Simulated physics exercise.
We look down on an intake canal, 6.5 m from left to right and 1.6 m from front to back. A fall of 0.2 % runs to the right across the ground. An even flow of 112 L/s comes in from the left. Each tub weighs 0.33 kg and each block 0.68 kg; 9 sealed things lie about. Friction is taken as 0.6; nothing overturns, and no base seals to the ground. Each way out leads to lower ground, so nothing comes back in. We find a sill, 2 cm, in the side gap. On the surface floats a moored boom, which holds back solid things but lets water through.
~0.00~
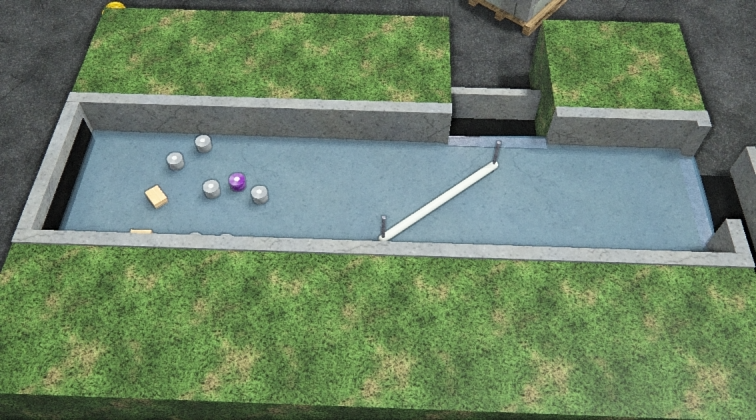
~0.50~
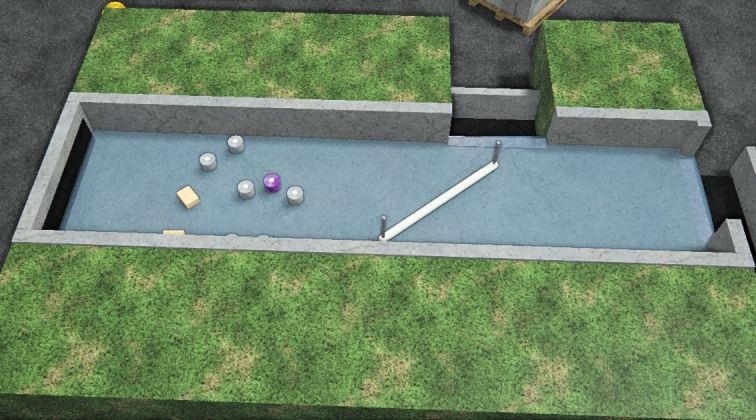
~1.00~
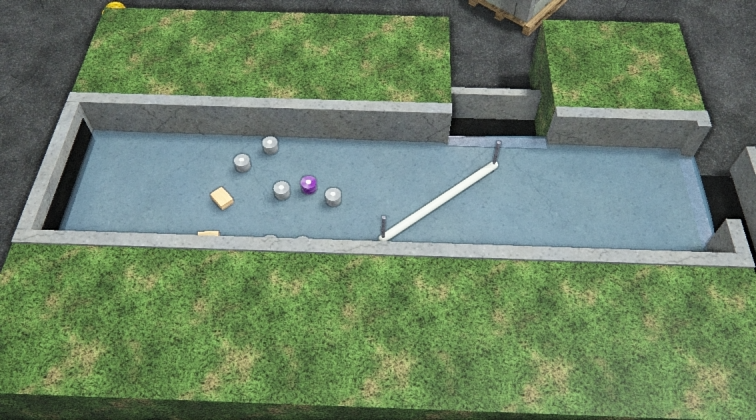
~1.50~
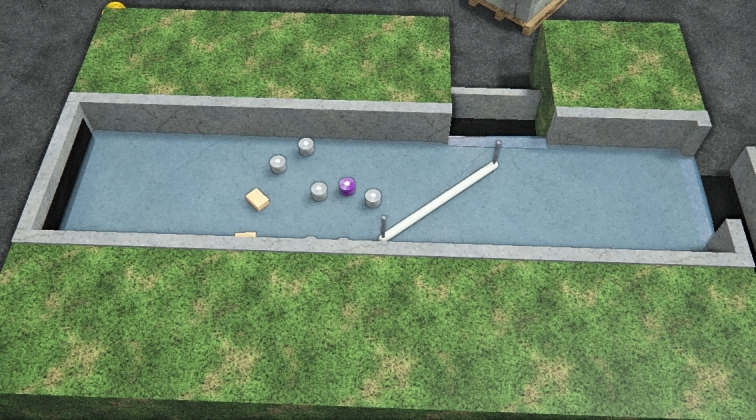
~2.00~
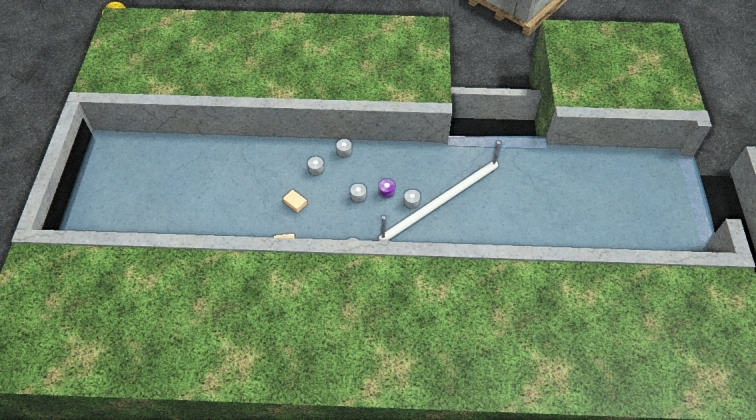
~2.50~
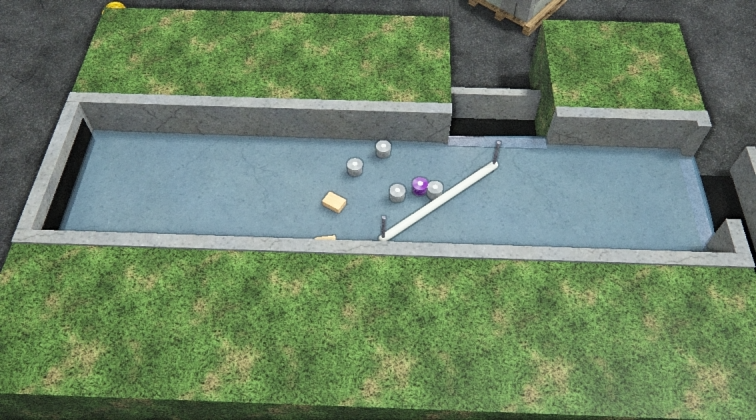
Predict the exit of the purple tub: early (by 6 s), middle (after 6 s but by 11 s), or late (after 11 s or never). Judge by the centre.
It will be washed out ahead of the earlier limit.
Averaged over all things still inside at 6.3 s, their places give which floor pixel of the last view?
It sits at about (597, 261).
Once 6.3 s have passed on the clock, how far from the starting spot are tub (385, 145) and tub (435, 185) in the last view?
Taking them in the order asked, one is gone out, then the other is washed out.
After 3.5 s the purple tub is near (464, 169), 2.4 m from its start, afloat; 0 of 9 are out; 9 afloat.
After 6.3 s the purple tub has gone out (at 4.6 s); 6 of 9 are out; 3 afloat.
After 10.0 s the purple tub has gone out (at 4.6 s); 8 of 9 are out; 1 afloat.
After 14.0 s the purple tub has gone out (at 4.6 s); 9 of 9 are out; 0 afloat.
